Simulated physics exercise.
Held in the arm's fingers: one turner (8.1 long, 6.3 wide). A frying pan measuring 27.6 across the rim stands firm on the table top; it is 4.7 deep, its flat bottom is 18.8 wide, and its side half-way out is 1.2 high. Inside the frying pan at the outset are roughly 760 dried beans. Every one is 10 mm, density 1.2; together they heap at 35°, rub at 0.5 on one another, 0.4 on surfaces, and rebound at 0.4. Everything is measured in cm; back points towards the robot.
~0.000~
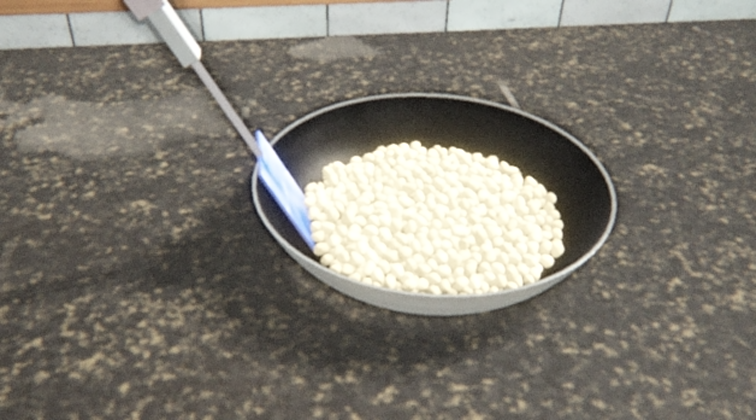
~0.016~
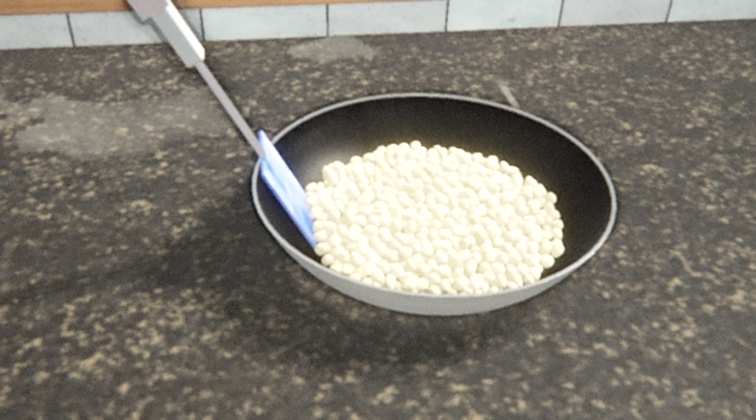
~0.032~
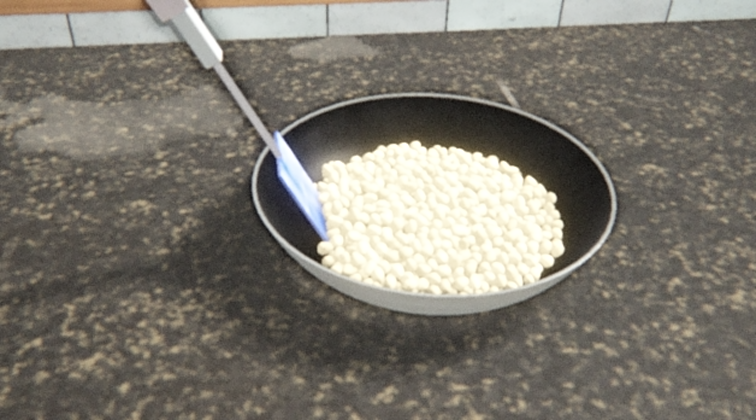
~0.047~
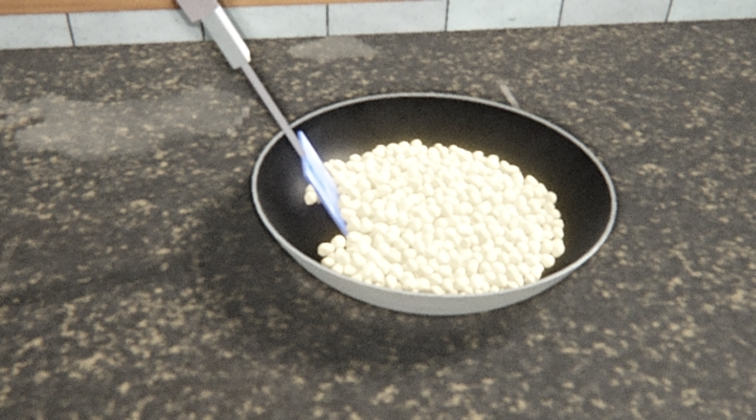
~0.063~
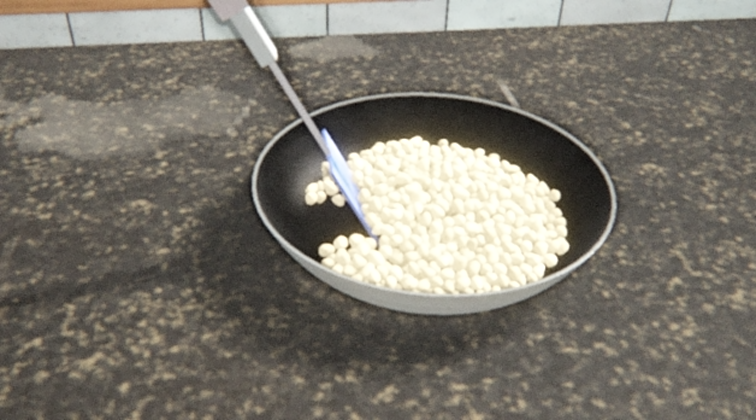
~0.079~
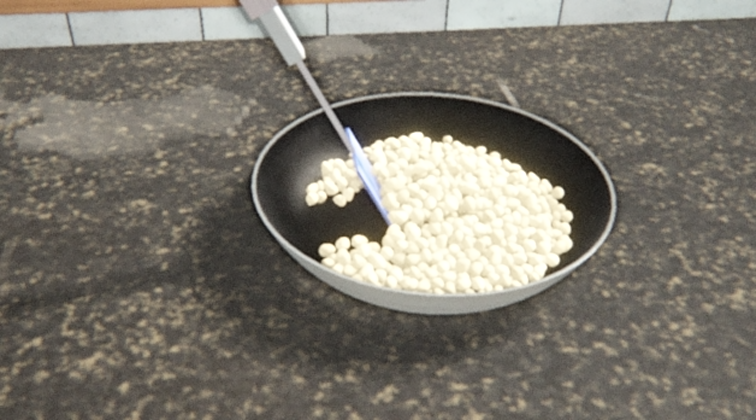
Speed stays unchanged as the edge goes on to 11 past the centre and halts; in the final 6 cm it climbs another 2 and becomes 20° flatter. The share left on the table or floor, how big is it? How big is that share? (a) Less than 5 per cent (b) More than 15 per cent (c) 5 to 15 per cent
The answer is b.
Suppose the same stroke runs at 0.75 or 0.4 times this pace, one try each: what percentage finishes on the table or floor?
Some 20 per cent, then some 10 per cent, on the table or floor.
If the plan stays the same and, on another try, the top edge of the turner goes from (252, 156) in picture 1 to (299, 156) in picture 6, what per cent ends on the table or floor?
Near 15 in a hundred.
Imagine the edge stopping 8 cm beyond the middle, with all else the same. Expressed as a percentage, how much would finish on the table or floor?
With that change, I'd expect about 10 per cent.
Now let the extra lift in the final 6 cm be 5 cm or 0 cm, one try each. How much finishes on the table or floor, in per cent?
First try around 15 percent, second try around 25 percent.
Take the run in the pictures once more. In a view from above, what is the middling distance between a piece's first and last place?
Roughly 4 cm.
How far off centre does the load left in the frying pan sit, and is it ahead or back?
Ahead, by around 3.0 cm.
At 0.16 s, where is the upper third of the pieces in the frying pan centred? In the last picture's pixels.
It is centred at about (518, 185).
By 0.12 s, sloping 63°, highest piece 8 above the table; 756 in the frying pan.
By 0.16 s, sloping 58°, highest piece 8 above the table; 756 in the frying pan.
By 0.38 s, sloping 43°, highest piece 15 above the table; 571 in the frying pan, 76 on the table or floor, 109 on the blade or in flight.
By 1.43 s, sloping 43°, highest piece 4 above the table; 571 in the frying pan, 185 on the table or floor.
Final count, 571 in the frying pan, 185 on the table or floor. That is 24 % on the table or floor.
